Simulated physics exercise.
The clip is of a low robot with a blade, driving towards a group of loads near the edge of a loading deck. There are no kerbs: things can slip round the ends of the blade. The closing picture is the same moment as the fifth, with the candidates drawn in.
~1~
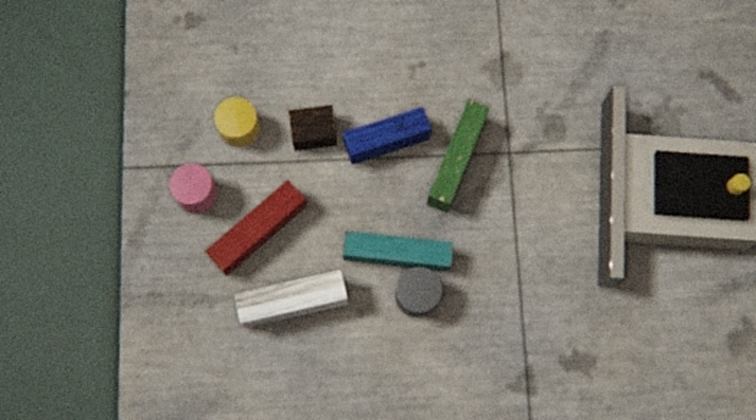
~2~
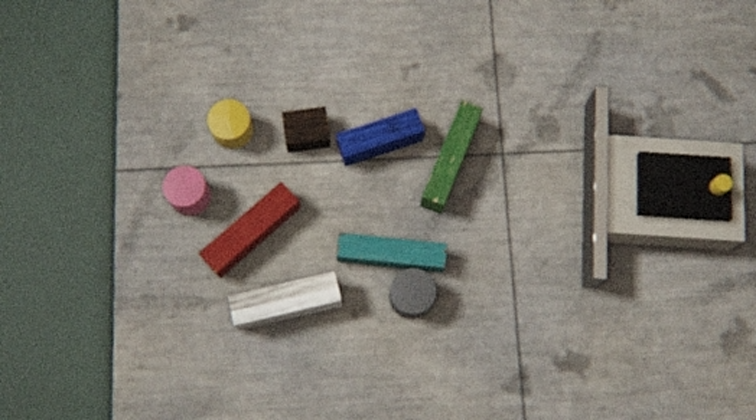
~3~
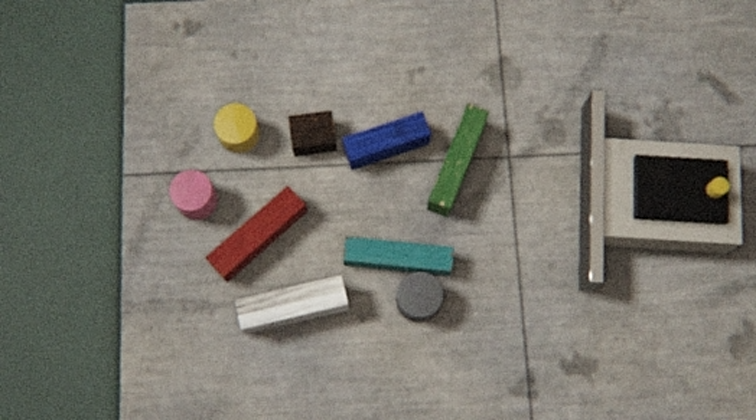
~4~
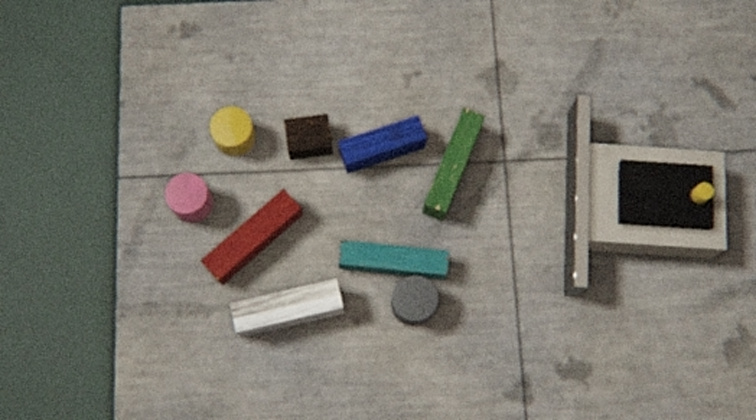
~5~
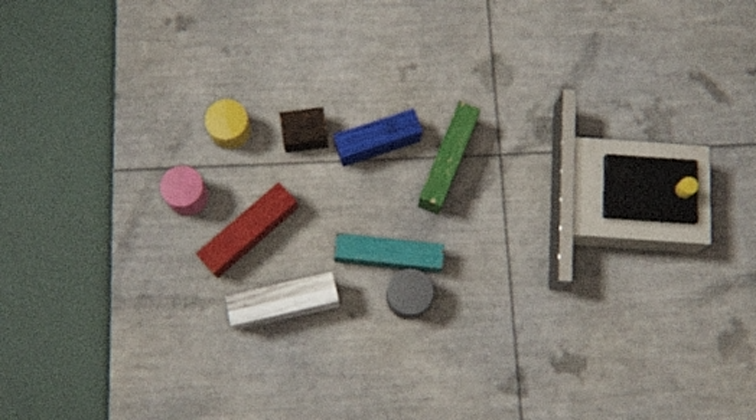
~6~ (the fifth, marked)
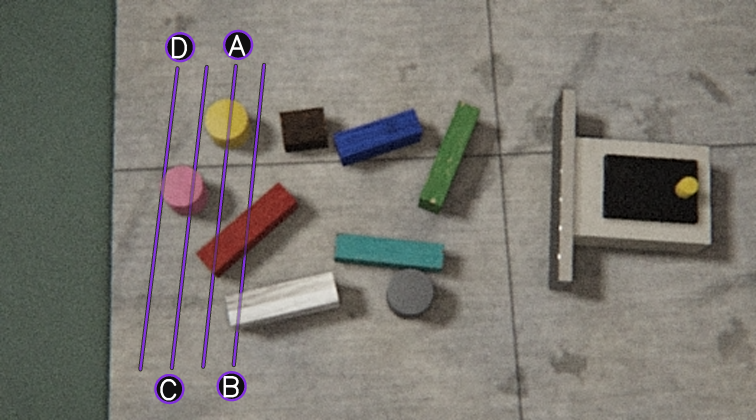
A low robot with a blade edging slowly left across a grey deck towards scattered coloured bars, sticks and round pieces lying still.
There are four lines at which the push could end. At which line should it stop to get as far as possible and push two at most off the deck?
Line C.
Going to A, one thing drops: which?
The yellow canister.
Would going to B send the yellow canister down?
No.
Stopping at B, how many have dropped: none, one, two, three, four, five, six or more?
By then, none.
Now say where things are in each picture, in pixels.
The first frame shows green bar (458, 156); white stick (292, 299); black crate (313, 128).
The second frame shows robot (677, 185); blue stick (381, 138).
The third frame shows robot (674, 188); turquoise bar (398, 257).
The fourth frame shows robot (659, 193); red bar (253, 237).
The fifth frame shows robot (643, 188); green bar (449, 158); white stick (283, 301); black crate (304, 130).
On the marked copy, A at (220, 210); B at (249, 209); C at (190, 212); D at (160, 213).
With C. Early on, robot (507, 193); grey canister (395, 296); black crate (296, 130).
Further on, robot (370, 199); yellow canister (183, 124); red bar (213, 241).
At the end, robot (263, 204); yellow canister over the edge; pink canister (118, 189); one fallen.
As for the rest, A is within the limit but short; B is within the limit but short; D drops four.
